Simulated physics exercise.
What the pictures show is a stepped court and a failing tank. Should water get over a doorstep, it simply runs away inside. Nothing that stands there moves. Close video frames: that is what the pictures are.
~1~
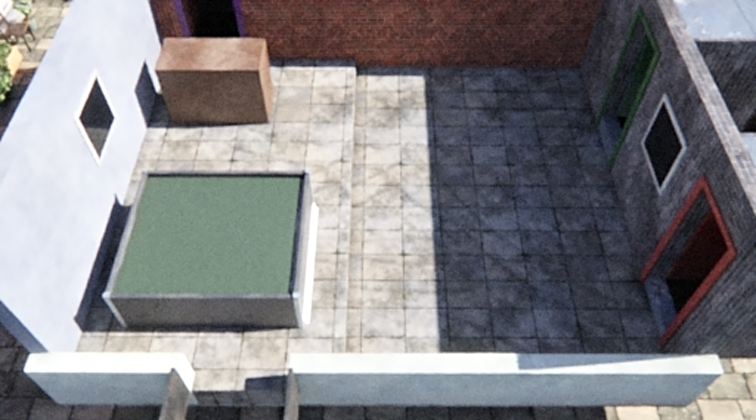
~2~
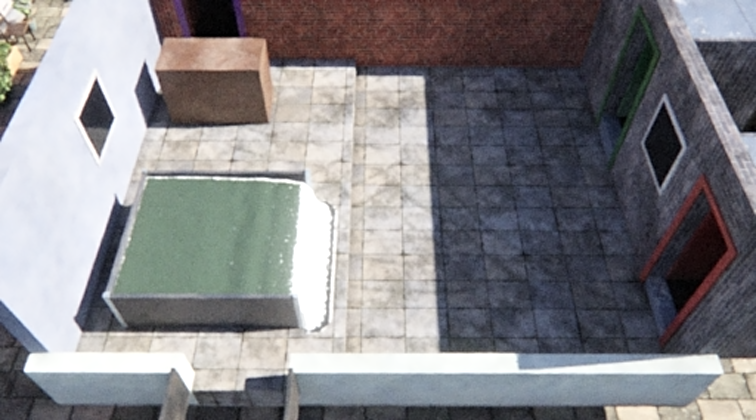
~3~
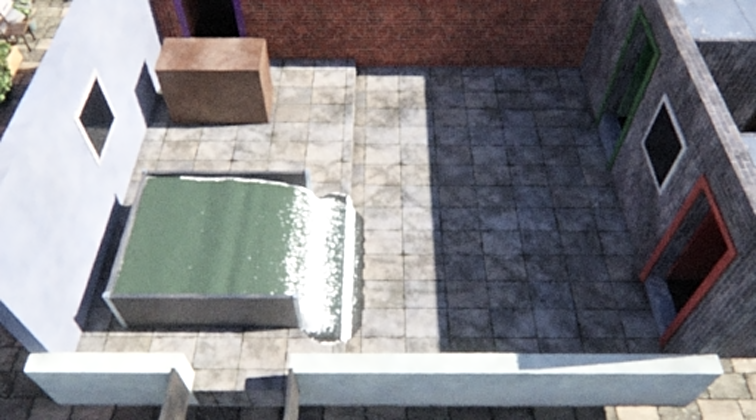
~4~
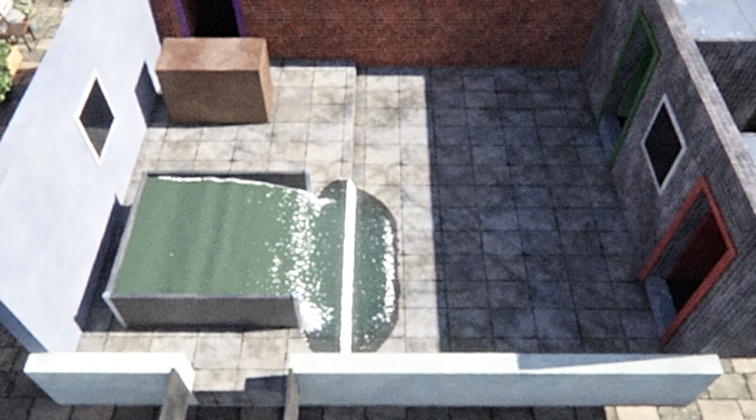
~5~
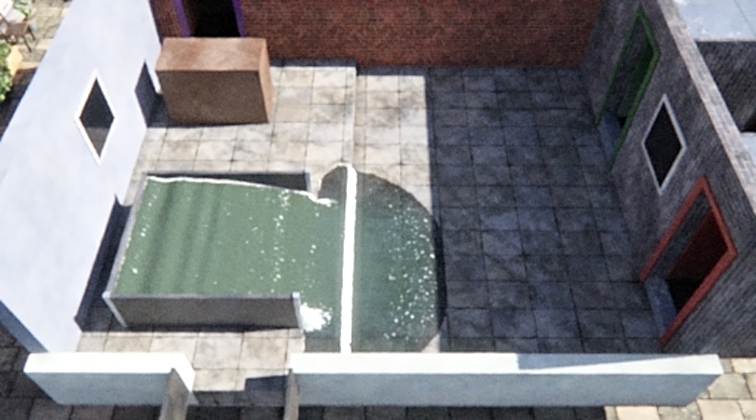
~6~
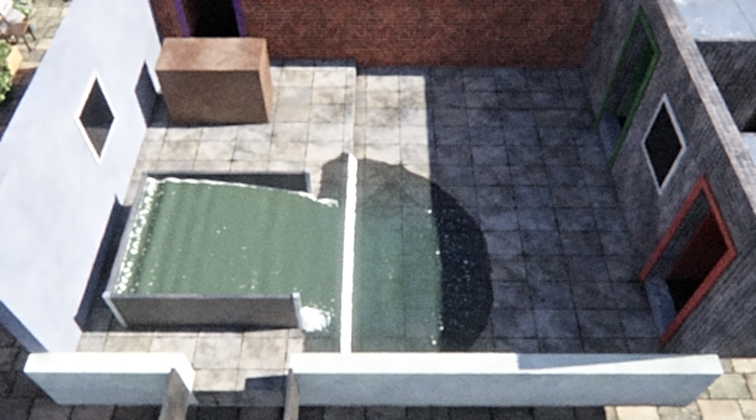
Green water pours from the open right side of a tank and spreads across the paved court.
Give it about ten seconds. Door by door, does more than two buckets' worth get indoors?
Door by door: Red door - yes; green door - no; purple door - no.
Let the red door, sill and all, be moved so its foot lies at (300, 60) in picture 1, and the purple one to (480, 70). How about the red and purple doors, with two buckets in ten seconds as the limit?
As I read it, the red door falls short, and the purple door overshoots.
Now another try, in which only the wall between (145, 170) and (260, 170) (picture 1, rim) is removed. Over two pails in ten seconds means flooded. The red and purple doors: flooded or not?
Red door: Falls short; purple door: Exceeds it.
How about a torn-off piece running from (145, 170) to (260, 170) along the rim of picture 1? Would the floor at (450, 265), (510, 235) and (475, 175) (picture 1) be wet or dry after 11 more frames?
Taken one by one: Unaffected, then unaffected, then unaffected.
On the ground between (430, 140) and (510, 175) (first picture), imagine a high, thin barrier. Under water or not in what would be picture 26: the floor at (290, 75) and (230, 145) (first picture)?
Going in the order asked: Parched, parched.
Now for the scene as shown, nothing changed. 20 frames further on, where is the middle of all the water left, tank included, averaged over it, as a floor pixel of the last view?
I'd put my finger on (481, 246).
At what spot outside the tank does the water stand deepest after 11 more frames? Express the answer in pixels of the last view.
It should be close to (669, 379).
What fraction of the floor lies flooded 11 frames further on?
It comes to roughly 50 in a hundred.
A moment on, water covers 40 % of the floor; the red door wet at the sill, nothing in, the green door not reached, the purple door not reached.
Next, water covers 50 % of the floor; the red door over two buckets in, the green door wet at the sill, nothing in, the purple door not reached.
Then, water covers 55 % of the floor; the red door far over two buckets in, the green door wet at the sill, nothing in, the purple door not reached.
Later, water covers 65 % of the floor; the red door far over two buckets in, the green door wet at the sill, nothing in, the purple door not reached.
In the end, water covers 65 % of the floor; the red door far over two buckets in, the green door wet at the sill, nothing in, the purple door not reached.
